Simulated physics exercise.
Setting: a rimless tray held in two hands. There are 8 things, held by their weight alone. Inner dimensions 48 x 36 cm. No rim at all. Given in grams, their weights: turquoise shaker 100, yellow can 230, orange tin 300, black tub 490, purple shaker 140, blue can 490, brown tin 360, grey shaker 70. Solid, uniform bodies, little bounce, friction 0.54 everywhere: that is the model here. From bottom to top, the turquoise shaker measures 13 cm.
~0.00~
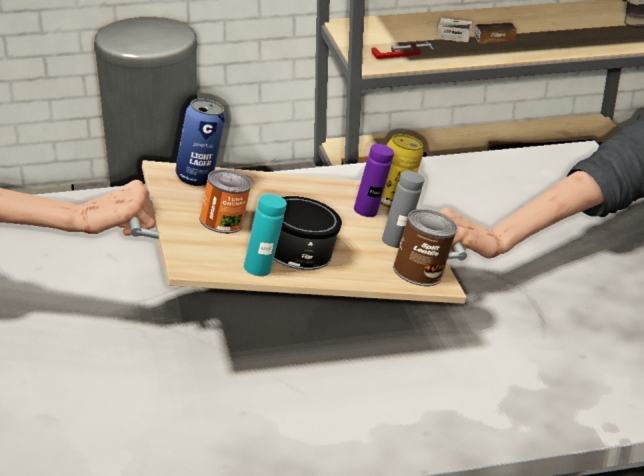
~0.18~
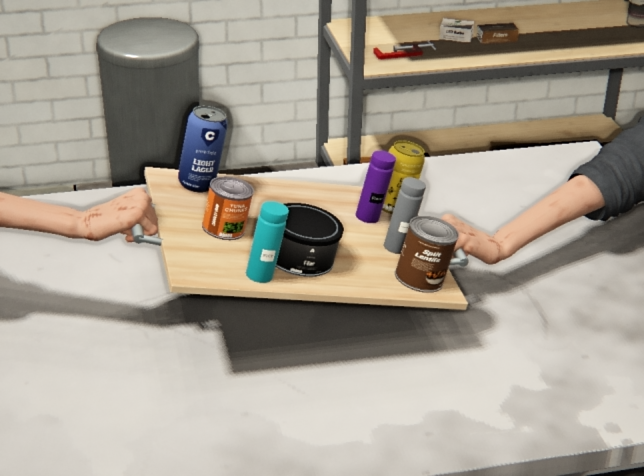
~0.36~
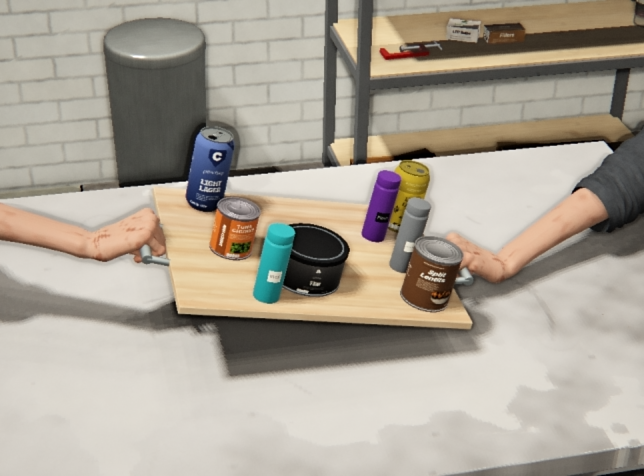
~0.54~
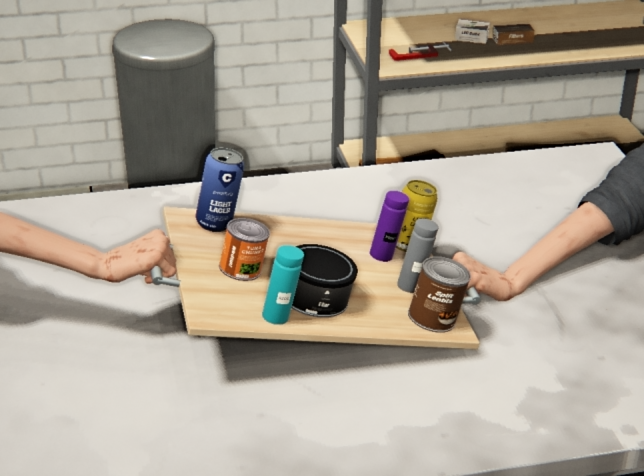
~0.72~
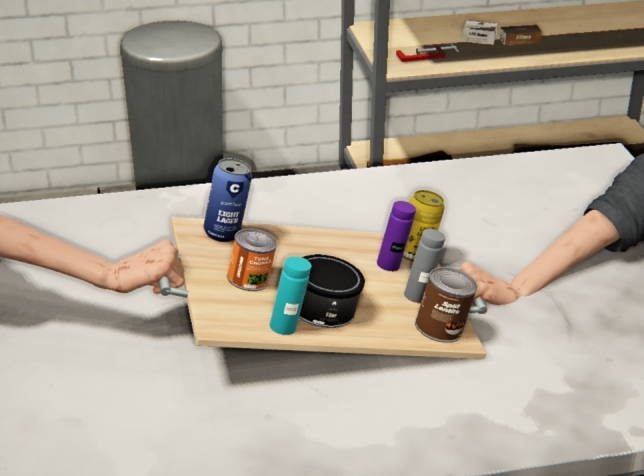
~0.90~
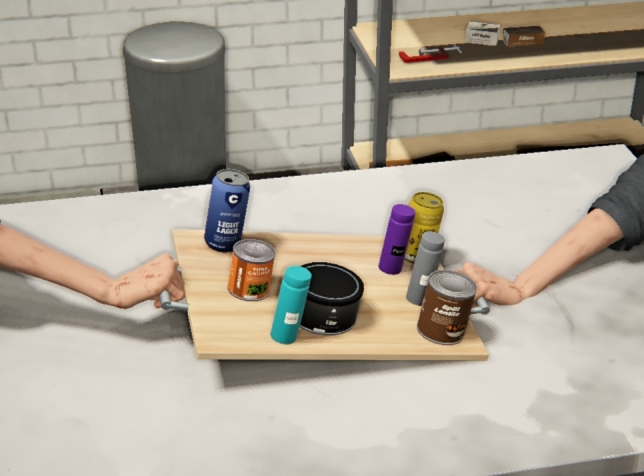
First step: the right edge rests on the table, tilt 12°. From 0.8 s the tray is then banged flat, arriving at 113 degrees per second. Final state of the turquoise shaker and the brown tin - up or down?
The turquoise shaker overturns; the brown tin stays vertical.
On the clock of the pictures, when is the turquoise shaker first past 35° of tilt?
Somewhere about 1.3 s.
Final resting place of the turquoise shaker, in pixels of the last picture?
It settles at around (226, 362).
By 1.10 s, tray flat on the table; turquoise shaker rocked 11° off its seat near (271, 334); grey shaker rocked 6° off its seat.
By 1.40 s, tray flat on the table; turquoise shaker rocked 68° off its seat near (236, 349).
When it is over (2.1 s), lying over on the tray, turquoise shaker; the other 7 within 5 cm of the start. In the last view, turquoise shaker near (226, 362), brown tin near (440, 313).
